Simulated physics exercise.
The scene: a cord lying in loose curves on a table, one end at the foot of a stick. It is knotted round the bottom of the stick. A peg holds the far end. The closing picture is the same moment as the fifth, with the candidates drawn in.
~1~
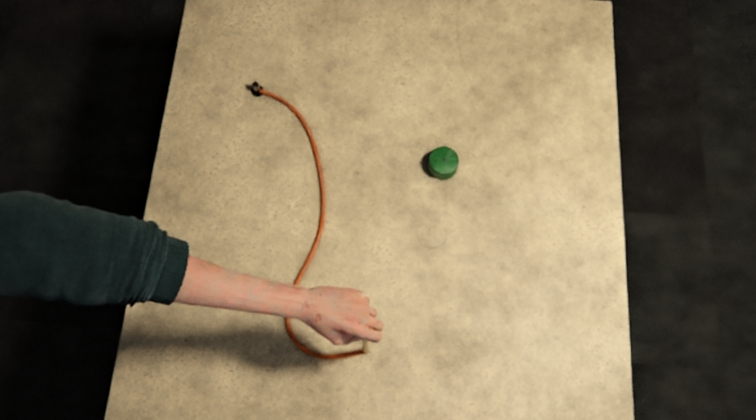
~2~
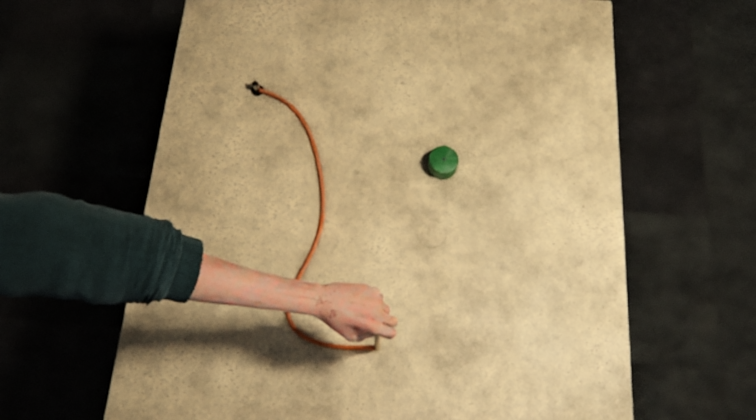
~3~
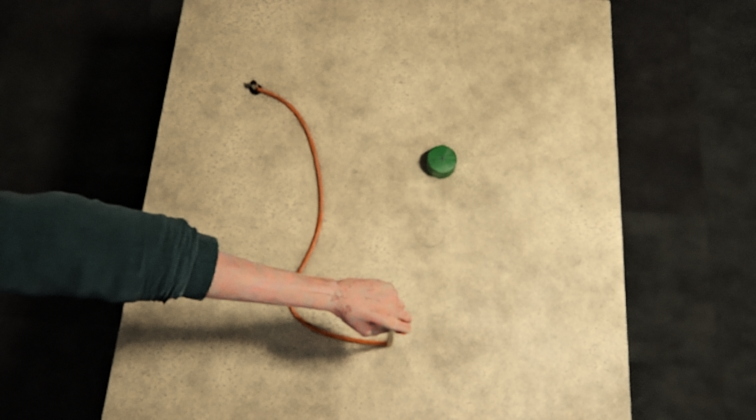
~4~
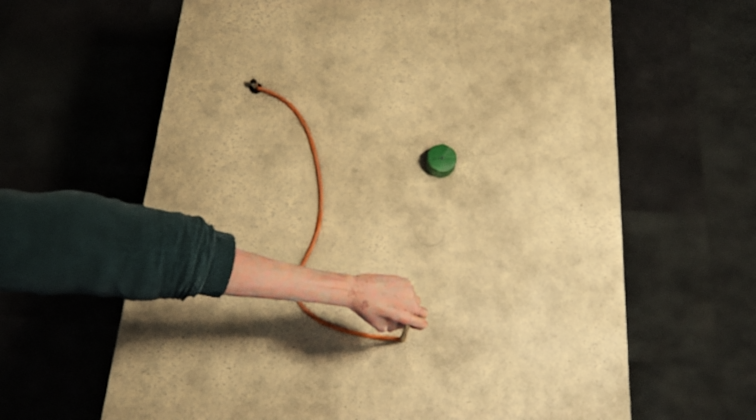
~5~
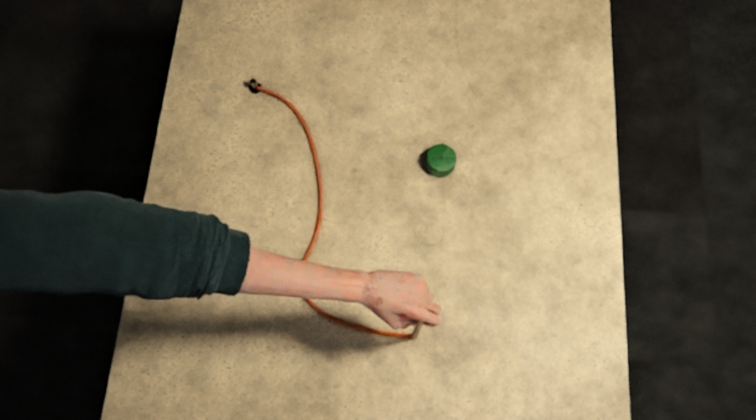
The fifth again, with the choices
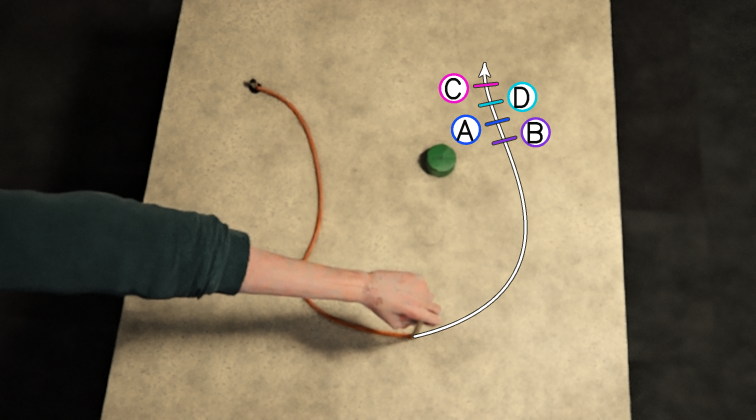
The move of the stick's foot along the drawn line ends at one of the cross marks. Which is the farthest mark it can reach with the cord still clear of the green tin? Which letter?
The farthest safe stop is A.
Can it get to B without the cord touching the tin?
Yes.
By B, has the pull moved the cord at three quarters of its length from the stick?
No.
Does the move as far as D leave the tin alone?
For that mark, no.
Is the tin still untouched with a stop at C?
No.
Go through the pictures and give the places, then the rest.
Peg (257, 88); green tin (443, 163), in the first frame.
Peg (256, 87); green tin (443, 163), in the second frame.
Peg (255, 86); green tin (441, 162), in the third frame.
Peg (255, 85); green tin (441, 161), in the fourth frame.
Peg (254, 85); green tin (441, 161), in the fifth frame.
On the marked copy, A at (497, 122); B at (504, 140); C at (486, 85); D at (491, 103); the route from (415, 337) via (525, 217) to (485, 64).
Following A. Soon after the start, foot of the stick (504, 288), middle of the cord (332, 223).
Later, foot of the stick (522, 197), middle of the cord (349, 215).
In the end, foot of the stick (497, 122), middle of the cord (357, 208); nothing has been touched.
As for the rest, B is safe but short; C brings the cord against the tin; D brings the cord against the tin.
